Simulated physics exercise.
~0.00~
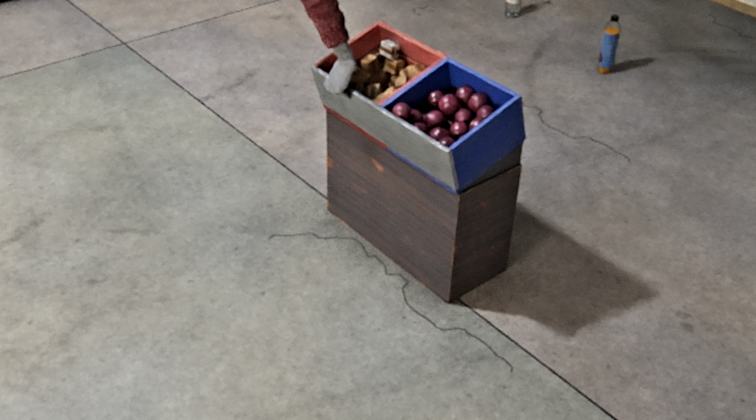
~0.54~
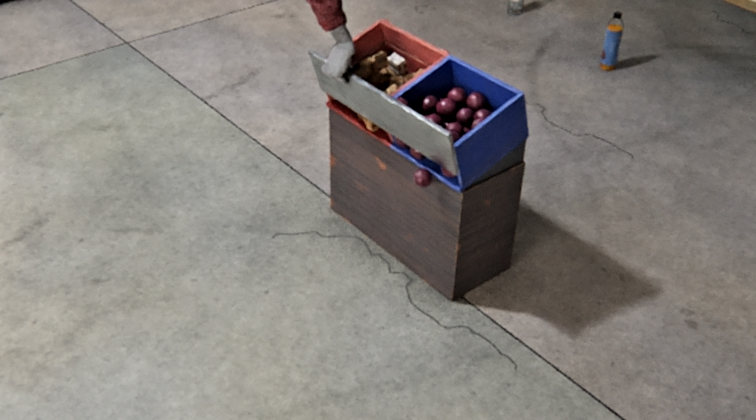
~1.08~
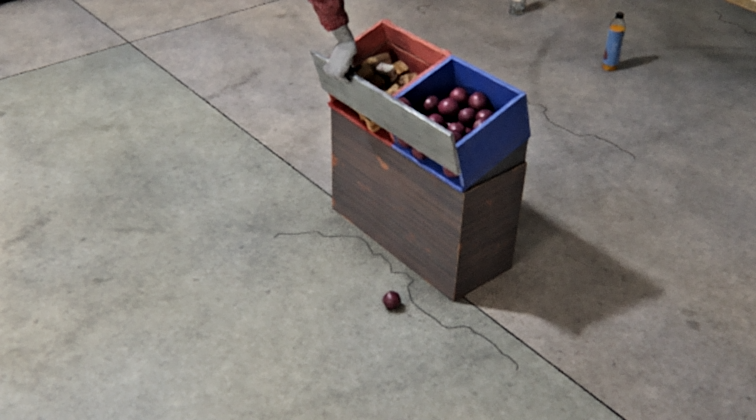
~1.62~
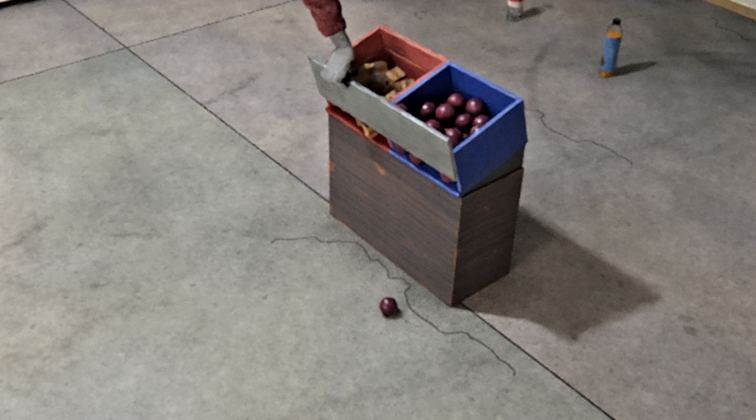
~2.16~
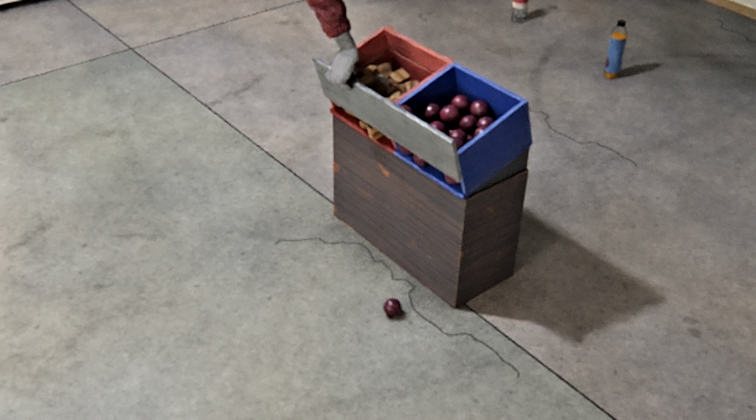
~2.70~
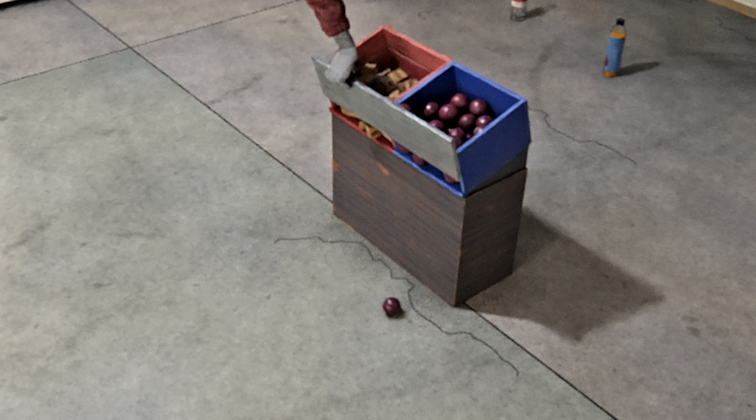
We see a gloved hand raise a grey gate slightly across a red chute of small brownish blocks and a blue chute of dark red onions on a stand. One onion drops to the concrete floor and stays there, while the rest remain in the chutes.
